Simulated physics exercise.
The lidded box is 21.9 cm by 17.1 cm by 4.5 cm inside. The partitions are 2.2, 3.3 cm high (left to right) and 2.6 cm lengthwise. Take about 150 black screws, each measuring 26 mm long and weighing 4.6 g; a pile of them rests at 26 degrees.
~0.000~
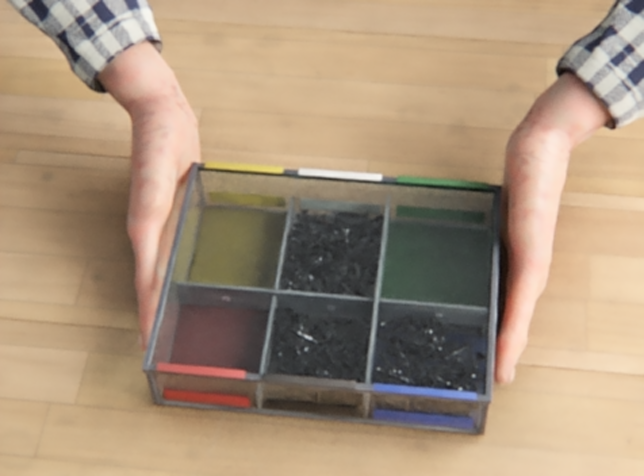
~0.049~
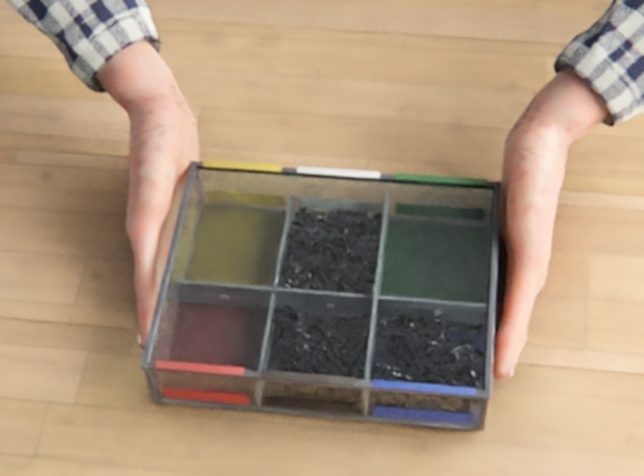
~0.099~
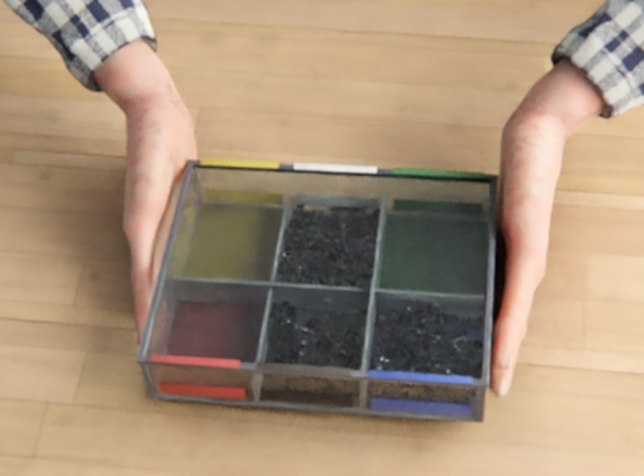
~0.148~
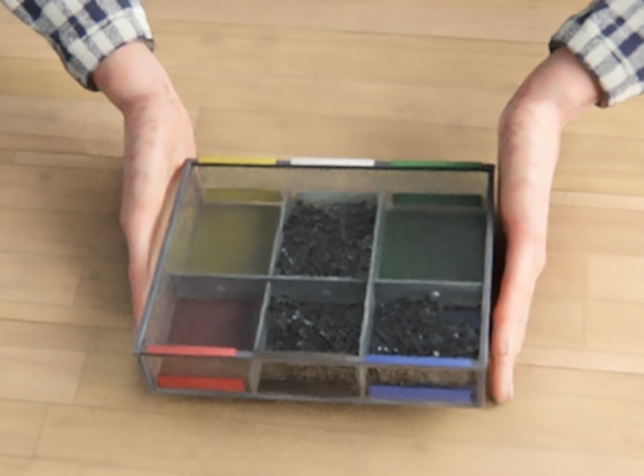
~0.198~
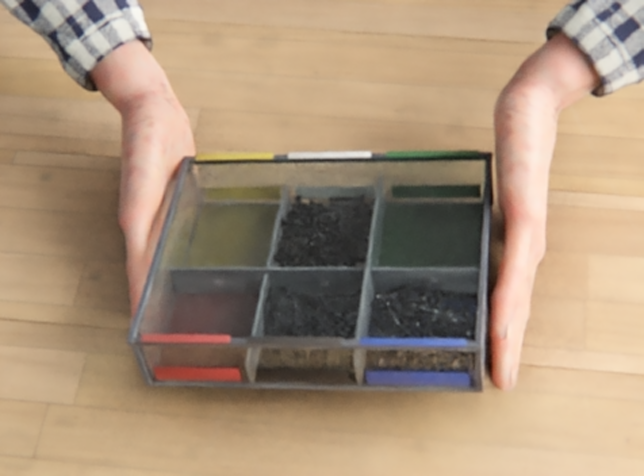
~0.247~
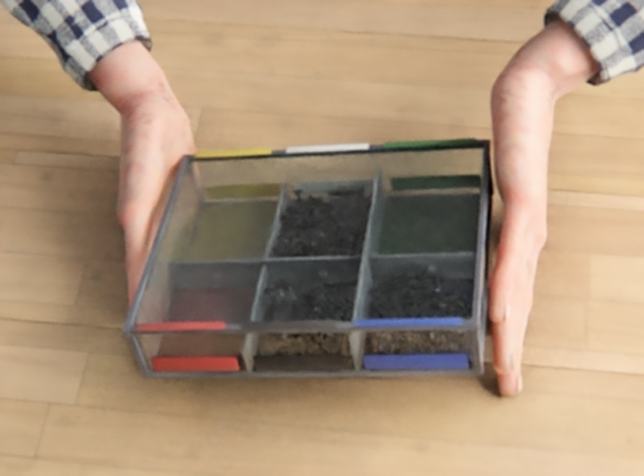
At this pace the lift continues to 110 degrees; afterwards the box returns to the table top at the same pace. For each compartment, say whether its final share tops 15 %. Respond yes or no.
Red: No; blue: Yes; green: No; yellow: Yes; white: Yes; black: No.
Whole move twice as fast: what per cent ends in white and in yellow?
Result: White = 35 %; yellow = 35 %.
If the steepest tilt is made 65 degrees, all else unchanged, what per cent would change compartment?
It would come to about 10 per cent.
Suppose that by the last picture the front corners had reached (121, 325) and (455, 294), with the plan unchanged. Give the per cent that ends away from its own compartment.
About 55 %.
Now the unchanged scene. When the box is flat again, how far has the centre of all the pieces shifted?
Roughly 7.0 cm.
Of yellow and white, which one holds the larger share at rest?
Fuller: Yellow.
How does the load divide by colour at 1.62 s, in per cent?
Shares - red: 5; blue: 25; green: 0; yellow: 35; white: 30; black: 5.
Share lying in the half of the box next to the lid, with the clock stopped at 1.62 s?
I'd say around 60 percent of the pieces.
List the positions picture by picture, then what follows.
The first frame shows box tilt 0 degrees, front corners at (150, 366) and (485, 397); blue 35 %, white 40 %, black 25 %.
The second frame shows box tilt 1 degrees, front corners at (148, 364) and (485, 393).
The third frame shows box tilt 3 degrees, front corners at (144, 358) and (482, 381).
The fourth frame shows box tilt 6 degrees, front corners at (140, 349) and (480, 364), lowest corner left back.
The fifth frame shows box tilt 10 degrees, front corners at (135, 339) and (476, 344), lowest corner left back.
The sixth frame shows box tilt 13 degrees, front corners at (131, 328) and (472, 322), lowest corner left back; blue 35 %, white 40 %, black 25 %. The box's pace is about 70 degrees a second.
Then, at 1.62 s, tilt 110 degrees; red 5 %, blue 25 %, yellow 35 %, white 30 %, black 5 %.
After 2.53 s, tilt 51 degrees; blue 25 %, yellow 45 %, white 30 %.
After 3.44 s, tilt 0 degrees; blue 25 %, green 5 %, yellow 45 %, white 30 %.
In the end, at 4.2 s, red 0 %, blue 25 %, green 5 %, yellow 45 %, white 30 %, black 0 %.
